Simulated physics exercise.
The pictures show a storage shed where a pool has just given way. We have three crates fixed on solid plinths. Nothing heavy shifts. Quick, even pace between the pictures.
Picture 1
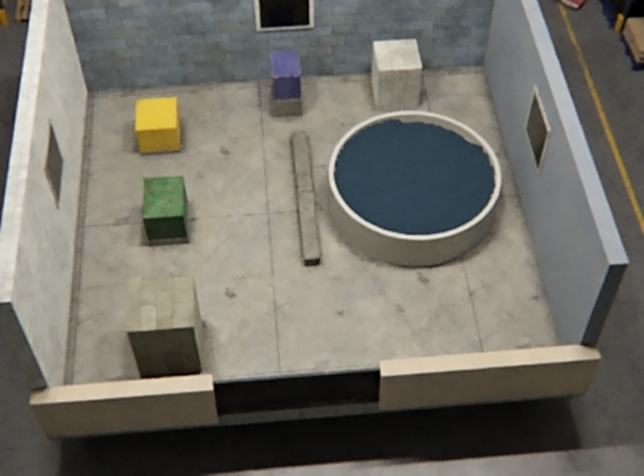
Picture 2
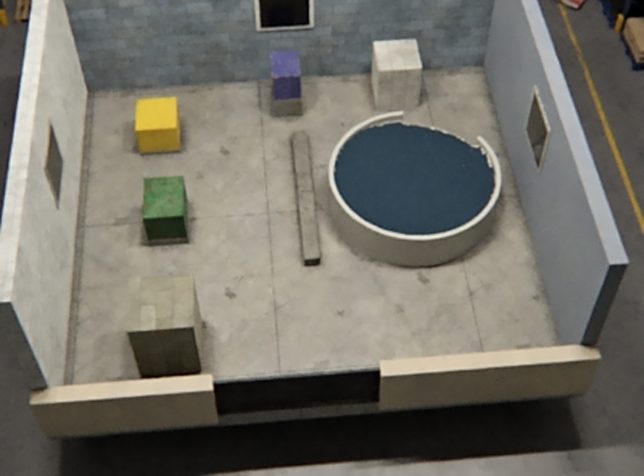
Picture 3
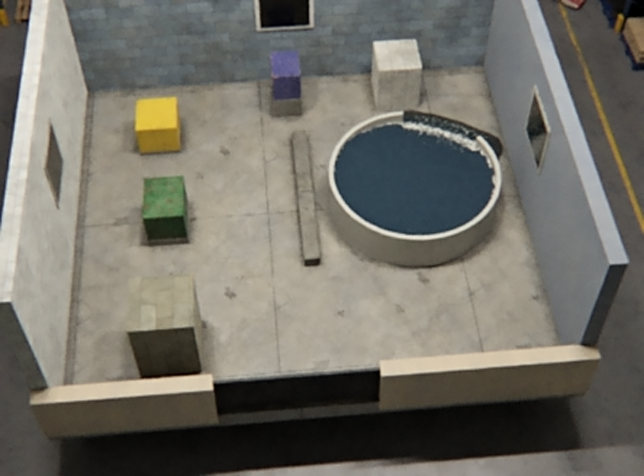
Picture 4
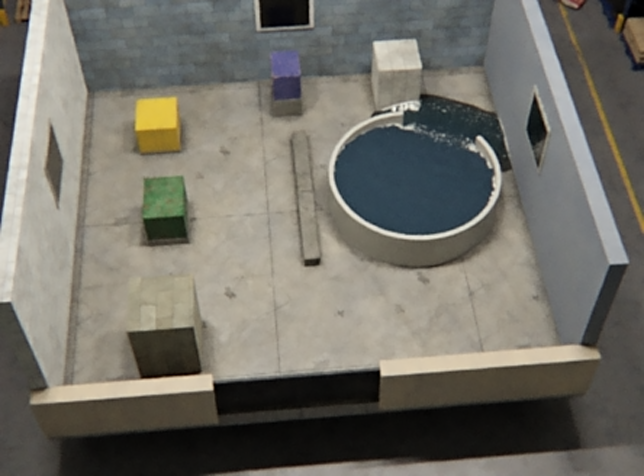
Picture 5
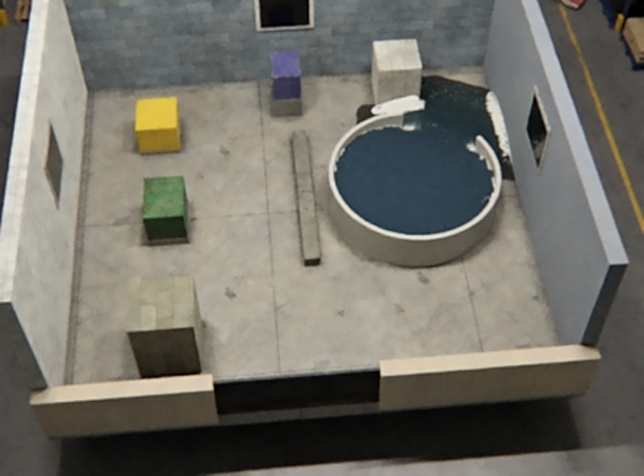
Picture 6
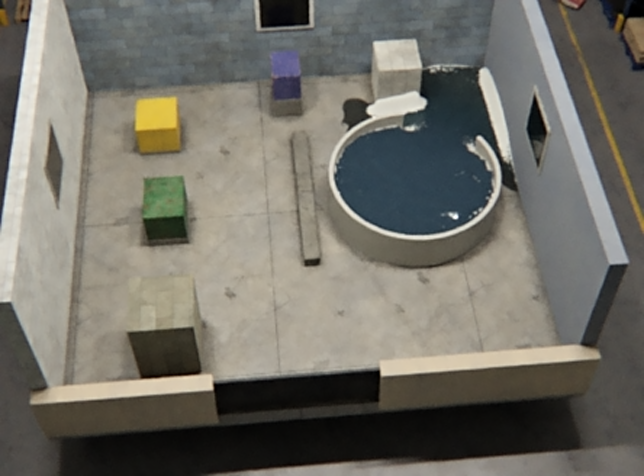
In a storage shed, a round pool's far side breaks and dark water spreads behind it.
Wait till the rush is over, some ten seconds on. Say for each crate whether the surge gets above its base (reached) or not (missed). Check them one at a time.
At the end, the yellow crate will be wet; the green crate will not even get damp; the blue crate will not even get damp.
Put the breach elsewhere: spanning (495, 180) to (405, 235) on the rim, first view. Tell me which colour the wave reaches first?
The one in green.
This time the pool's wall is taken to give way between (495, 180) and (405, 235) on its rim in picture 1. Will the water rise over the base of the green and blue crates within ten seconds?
Note - green goes wet, blue remains untouched.
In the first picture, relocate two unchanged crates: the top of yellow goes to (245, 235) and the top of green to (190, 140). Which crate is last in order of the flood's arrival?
Yellow one.
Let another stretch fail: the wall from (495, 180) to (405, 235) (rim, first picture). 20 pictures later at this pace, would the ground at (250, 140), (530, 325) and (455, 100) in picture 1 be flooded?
Taking them in turn, I get left untouched, then sodden, then sodden.
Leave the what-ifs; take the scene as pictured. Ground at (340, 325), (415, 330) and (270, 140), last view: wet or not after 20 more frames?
Going through them one by one, the first is spared, the second spared and the third waterlogged.
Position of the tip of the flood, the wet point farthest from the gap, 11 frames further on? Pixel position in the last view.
Somewhere near (249, 126).
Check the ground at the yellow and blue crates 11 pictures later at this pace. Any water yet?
At yellow: Stays dry; at blue: Gets wet.
A moment on, water covers 15 % of the floor; the yellow crate not reached, the green crate not reached, the blue crate water round its plinth.
Next, water covers 20 % of the floor; the yellow crate not reached, the green crate not reached, the blue crate water round its plinth.
Then, water covers 35 % of the floor; the yellow crate water round its plinth, the green crate not reached, the blue crate water round its plinth.
Later, water covers 65 % of the floor; the yellow crate water round its plinth, the green crate water round its plinth, the blue crate water round its plinth.
In the end, water covers 95 % of the floor; the yellow crate was topped, the green crate stayed above the water, the blue crate stayed above the water.
